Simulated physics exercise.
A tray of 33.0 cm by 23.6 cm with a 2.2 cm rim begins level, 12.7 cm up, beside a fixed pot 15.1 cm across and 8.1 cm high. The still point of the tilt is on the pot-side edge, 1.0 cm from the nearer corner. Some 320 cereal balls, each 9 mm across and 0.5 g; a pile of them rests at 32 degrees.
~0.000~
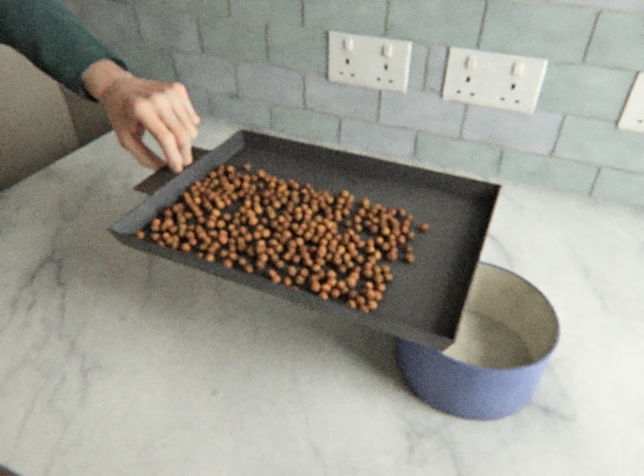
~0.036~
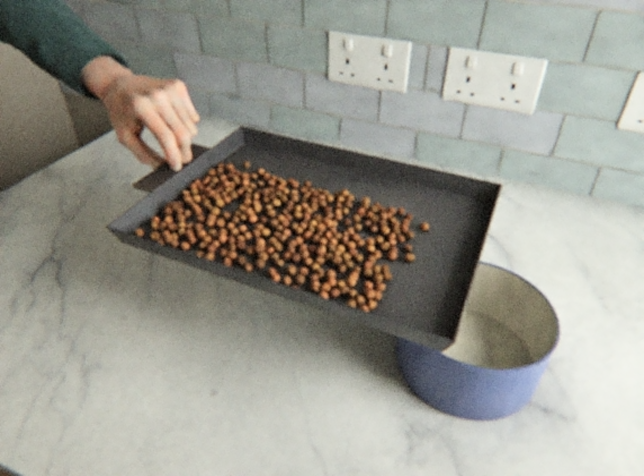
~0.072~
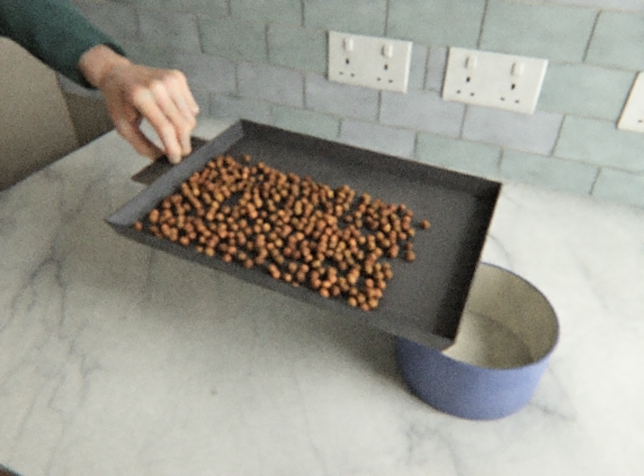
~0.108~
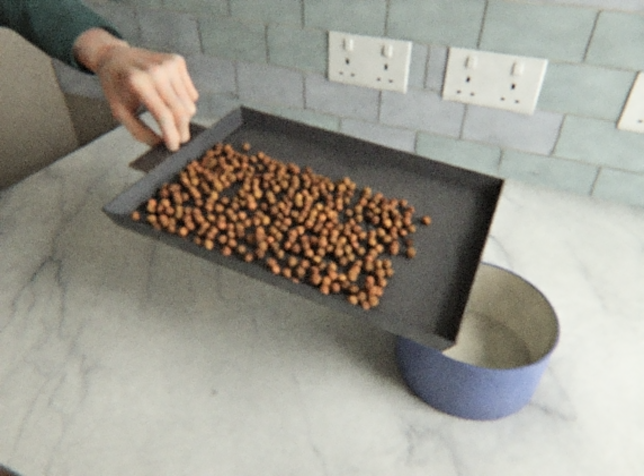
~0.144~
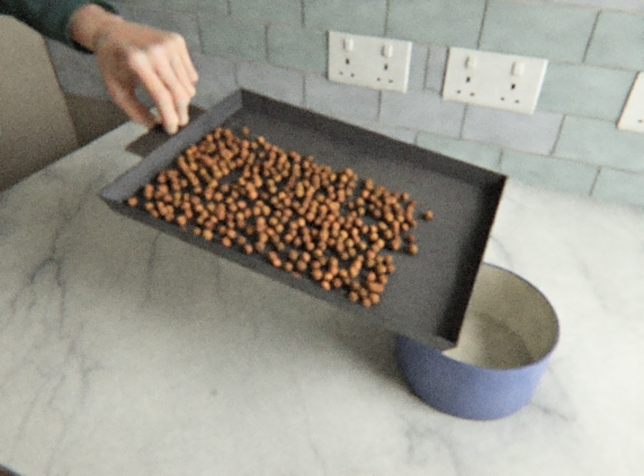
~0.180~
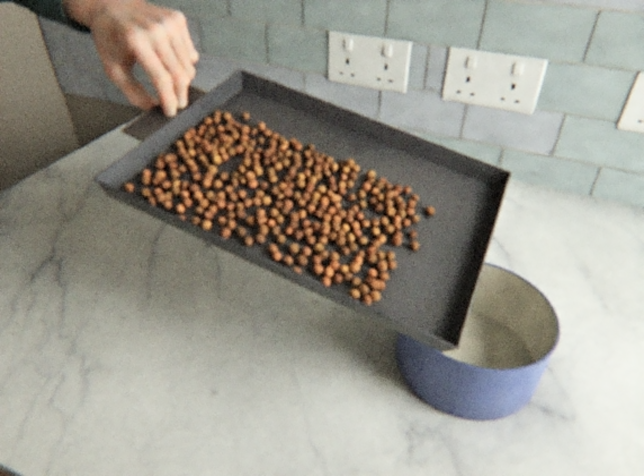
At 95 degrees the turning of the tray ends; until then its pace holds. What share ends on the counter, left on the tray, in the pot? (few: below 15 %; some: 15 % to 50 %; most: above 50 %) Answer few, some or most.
On the counter: Most; left on the tray: Few; in the pot: Few.
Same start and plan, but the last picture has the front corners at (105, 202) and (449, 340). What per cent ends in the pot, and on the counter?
Pot 0, counter 100.
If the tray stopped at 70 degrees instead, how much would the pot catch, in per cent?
It would be near 0 per cent.
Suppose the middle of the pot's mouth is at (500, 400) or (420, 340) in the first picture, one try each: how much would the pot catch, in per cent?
About 95 and 5 per cent.
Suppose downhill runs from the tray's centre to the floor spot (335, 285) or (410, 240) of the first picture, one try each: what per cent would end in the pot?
Some 0 and 60 per cent.
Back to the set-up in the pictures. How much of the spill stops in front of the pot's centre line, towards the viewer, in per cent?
Some 100 per cent.
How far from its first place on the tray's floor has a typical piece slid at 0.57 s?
Roughly 9 cm.
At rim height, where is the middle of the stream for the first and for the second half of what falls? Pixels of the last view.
First near (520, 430), later near (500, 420).
After 0.57 s, tilt 52 degrees; the tray holds 100 %, the pot 0 %.
After 0.83 s, tilt 78 degrees; the tray holds 40 %, the pot 0 %.
After 1.20 s, tilt 95 degrees; the tray holds 0 %, the pot 0 %.
At rest (1.9 s), counter 100 %, tray 0 %, pot 0 %.
